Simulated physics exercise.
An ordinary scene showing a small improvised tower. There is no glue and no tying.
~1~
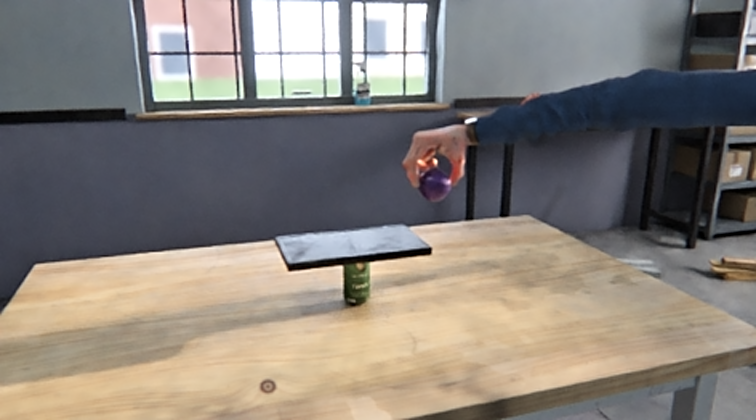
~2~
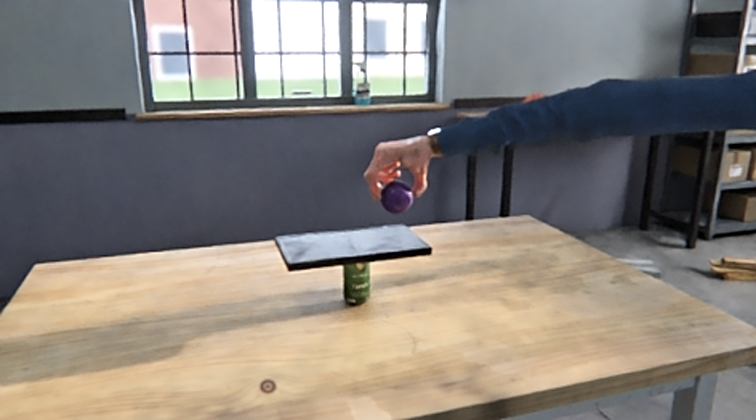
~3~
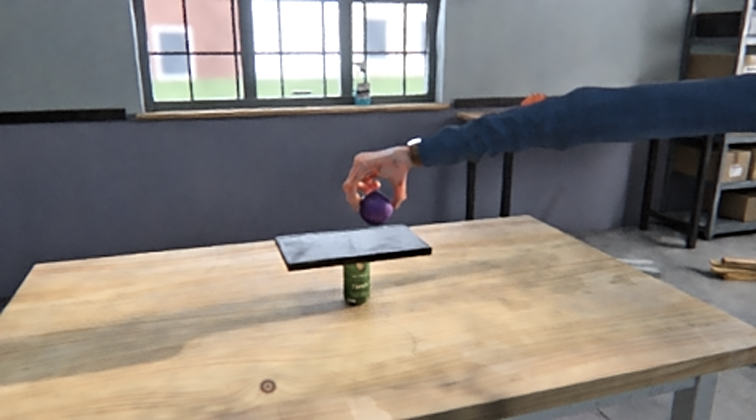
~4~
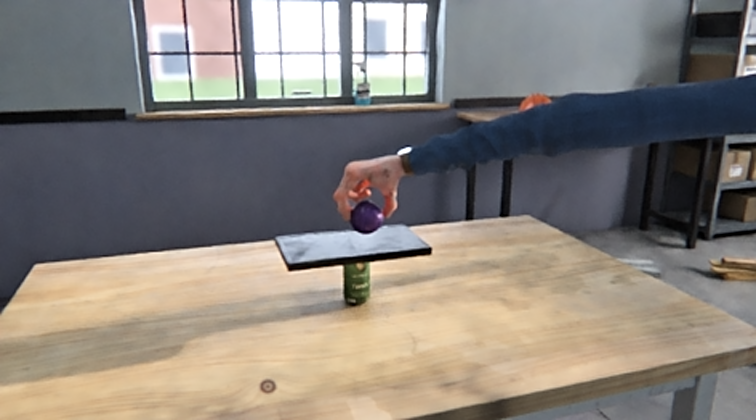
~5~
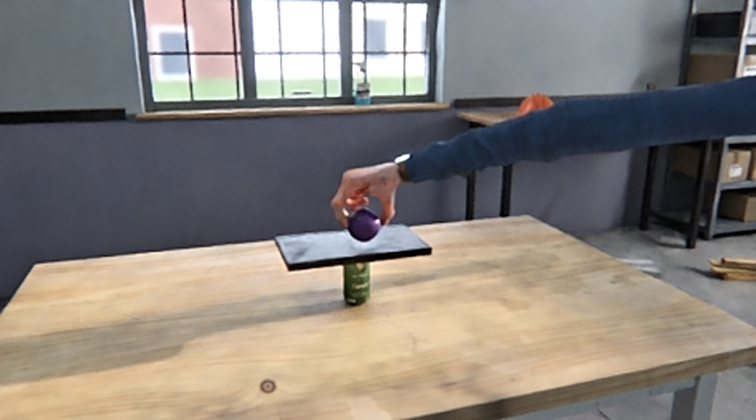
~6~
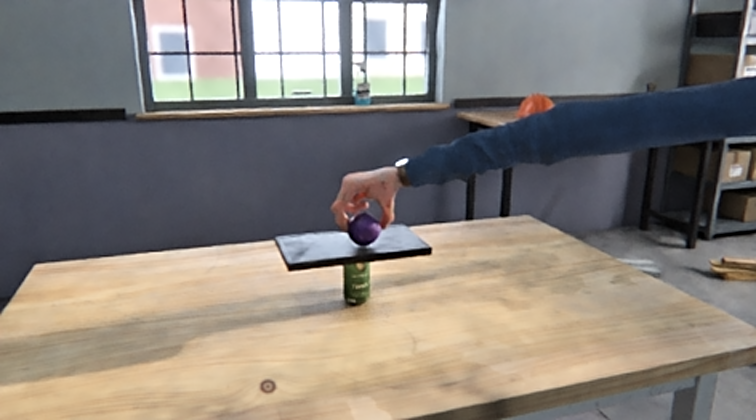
A hand moves a purple onion left and lowers it onto a dark board atop a green can.
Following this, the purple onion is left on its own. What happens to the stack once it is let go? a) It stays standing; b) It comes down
It stays standing (a).
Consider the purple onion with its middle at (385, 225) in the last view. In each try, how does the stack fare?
What happens next is that it remains standing.
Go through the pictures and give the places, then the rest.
The first frame shows still above its spot; purple onion (434, 185); green can (357, 276).
The second frame shows still above its spot; purple onion (396, 197); green can (357, 276).
The third frame shows still above its spot; purple onion (375, 208); green can (357, 276).
The fourth frame shows still above its spot; purple onion (366, 217); green can (357, 276).
The fifth frame shows still above its spot; purple onion (364, 225); green can (357, 276).
The sixth frame shows set down, still held; purple onion (364, 229); green can (357, 276).
Then, 0.20 s later than the last frame, all is still.
Then, 0.30 s later than the last frame, purple onion resting near (364, 229).
When it is over, all 3 as before. End places, in pixels of the last picture, purple onion near (364, 229). The stack keeps its balance.
